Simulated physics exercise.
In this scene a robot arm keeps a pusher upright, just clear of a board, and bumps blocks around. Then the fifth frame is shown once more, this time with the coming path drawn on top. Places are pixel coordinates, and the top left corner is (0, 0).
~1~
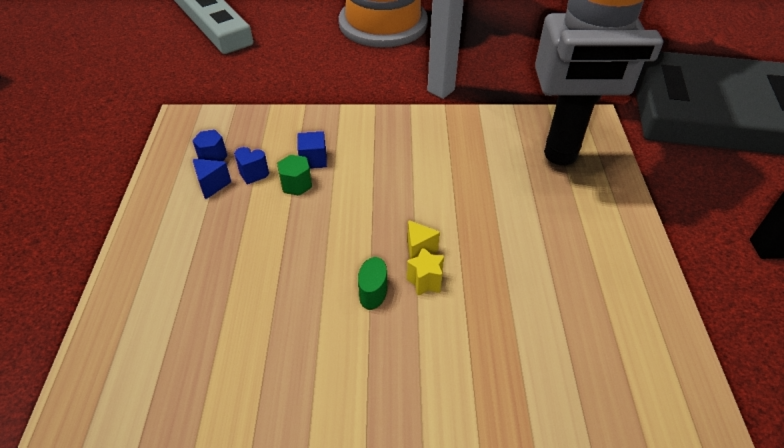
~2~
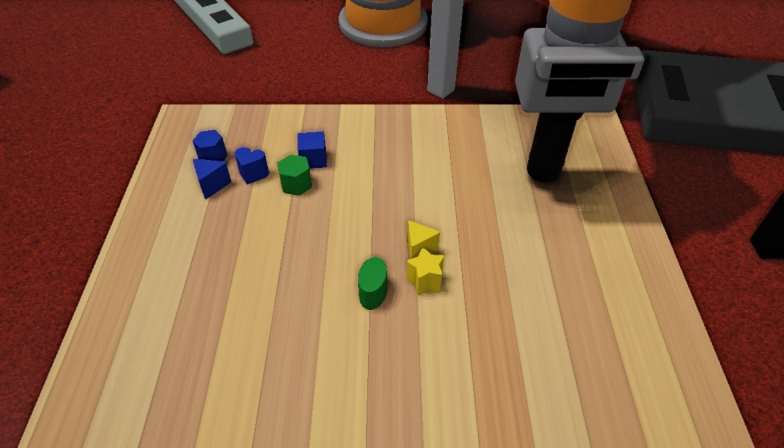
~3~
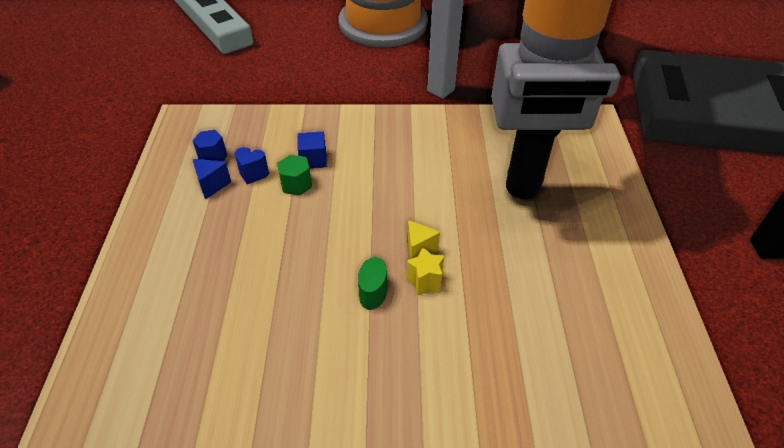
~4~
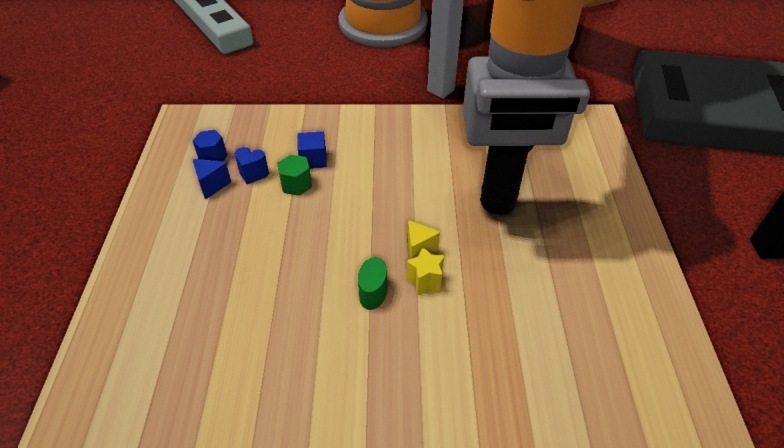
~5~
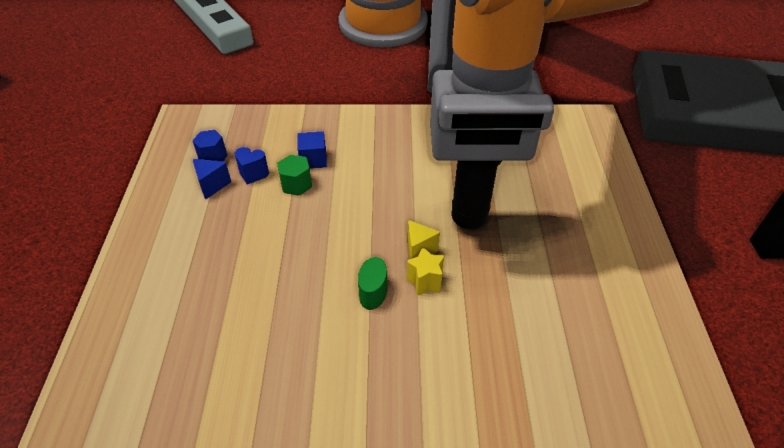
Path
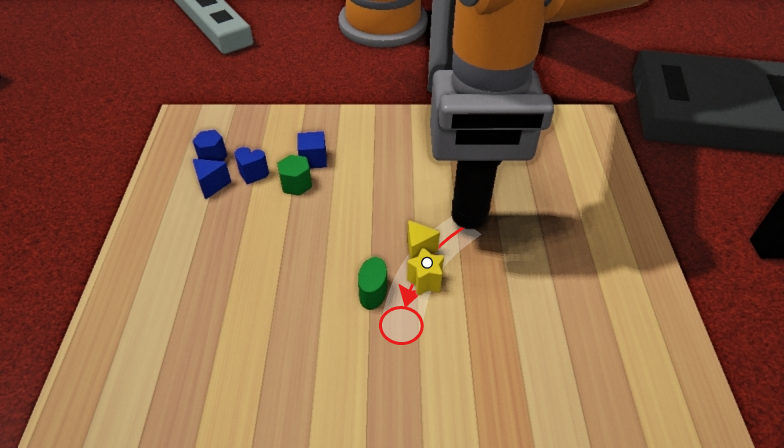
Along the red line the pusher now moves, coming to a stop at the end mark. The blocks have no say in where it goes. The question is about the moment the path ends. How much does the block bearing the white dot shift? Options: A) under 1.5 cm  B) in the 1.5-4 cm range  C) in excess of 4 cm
Option C.
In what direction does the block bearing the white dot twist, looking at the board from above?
Viewed from above: Anti-clockwise.
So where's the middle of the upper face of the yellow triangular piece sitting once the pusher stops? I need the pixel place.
It is at (389, 247).
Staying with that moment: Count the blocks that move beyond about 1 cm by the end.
The answer will be two.
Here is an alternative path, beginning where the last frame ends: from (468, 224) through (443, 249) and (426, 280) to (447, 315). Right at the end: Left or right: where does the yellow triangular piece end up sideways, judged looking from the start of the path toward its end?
Side: Right.
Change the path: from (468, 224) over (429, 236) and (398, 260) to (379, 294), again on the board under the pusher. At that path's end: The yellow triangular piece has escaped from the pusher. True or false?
This is false.
The drawn path runs from (468, 224) over (436, 249) and (413, 283) to (401, 325); the dot is on the yellow star.
On the path given first. One third of the way, pusher (437, 242); yellow triangular piece (409, 237), turned 45° clockwise.
Two thirds of the way, pusher (413, 276); yellow triangular piece (389, 247), turned 95° clockwise; yellow star (416, 293), turned 25° anticlockwise.
At the end, pusher (401, 318); green oval not moved; yellow triangular piece (389, 247), turned 95° clockwise; yellow star (405, 339), turned 30° anticlockwise.
